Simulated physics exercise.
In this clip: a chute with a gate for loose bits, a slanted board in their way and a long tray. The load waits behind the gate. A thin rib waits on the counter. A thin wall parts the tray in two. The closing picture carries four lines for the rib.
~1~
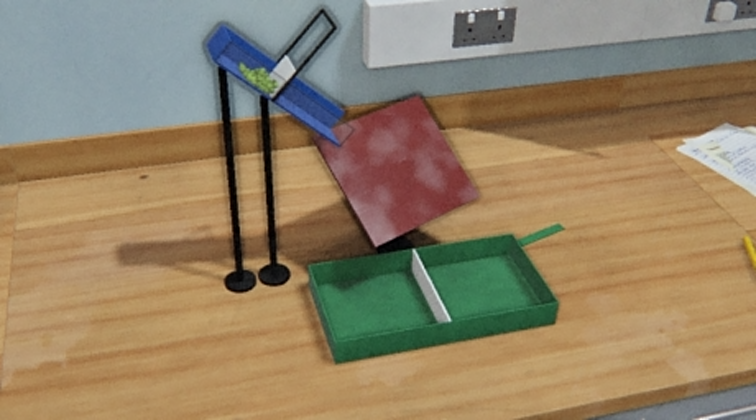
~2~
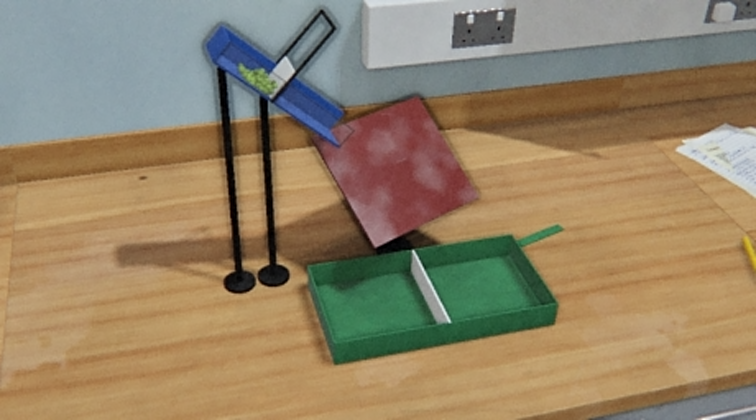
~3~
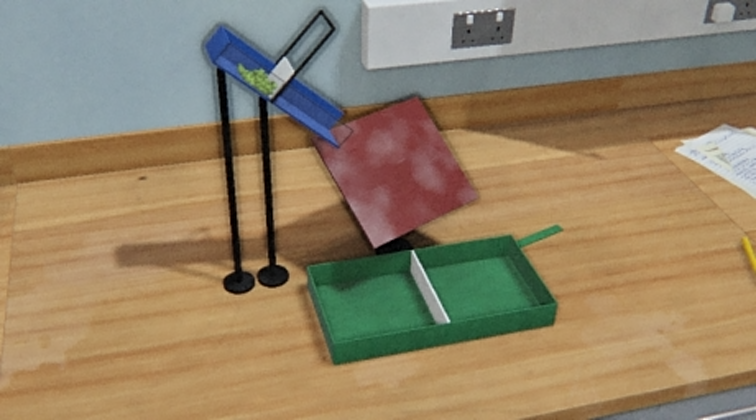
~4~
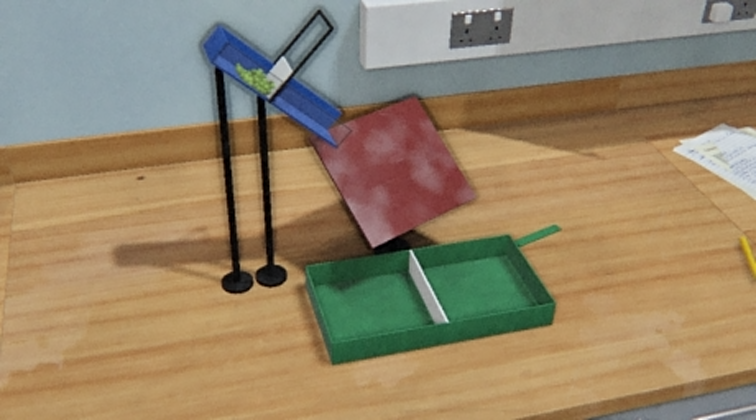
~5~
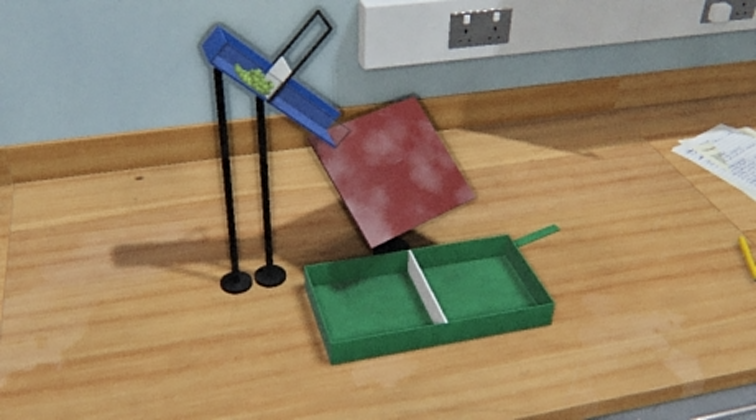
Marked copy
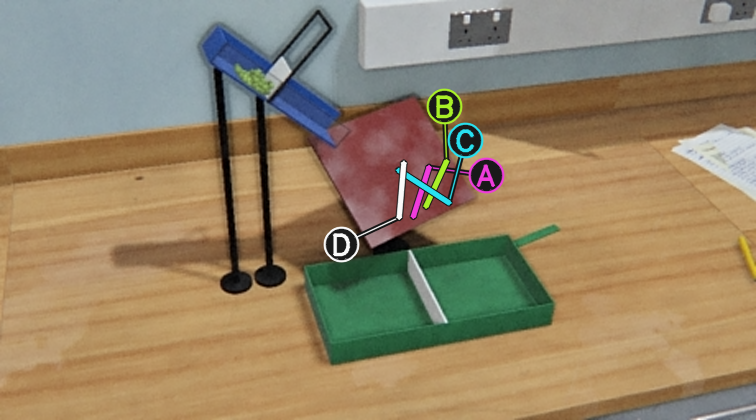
On a wooden counter, a small heap of green bits sat behind a closed gate in a sloping blue chute, above a tilted dark red board and a divided green tray, and nothing noticeably moved.
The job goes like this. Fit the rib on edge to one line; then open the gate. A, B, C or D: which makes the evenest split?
It is A.
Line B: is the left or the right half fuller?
More lands on the right.
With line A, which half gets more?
The left half.
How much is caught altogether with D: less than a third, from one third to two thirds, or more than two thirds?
Line D gives more than two thirds.
On the marked copy, line A from (429, 167) to (413, 216); line B from (446, 161) to (426, 206); line C from (398, 170) to (448, 202); line D from (403, 163) to (399, 217).
With A, of what is caught, close to two thirds in the left half, close to a third in the right.
With B, of what is caught, a small share in the left half, all but a few in the right.
With C, of what is caught, none at all in the left half, the whole lot in the right.
With D, of what is caught, the bulk in the left half, a small share in the right.
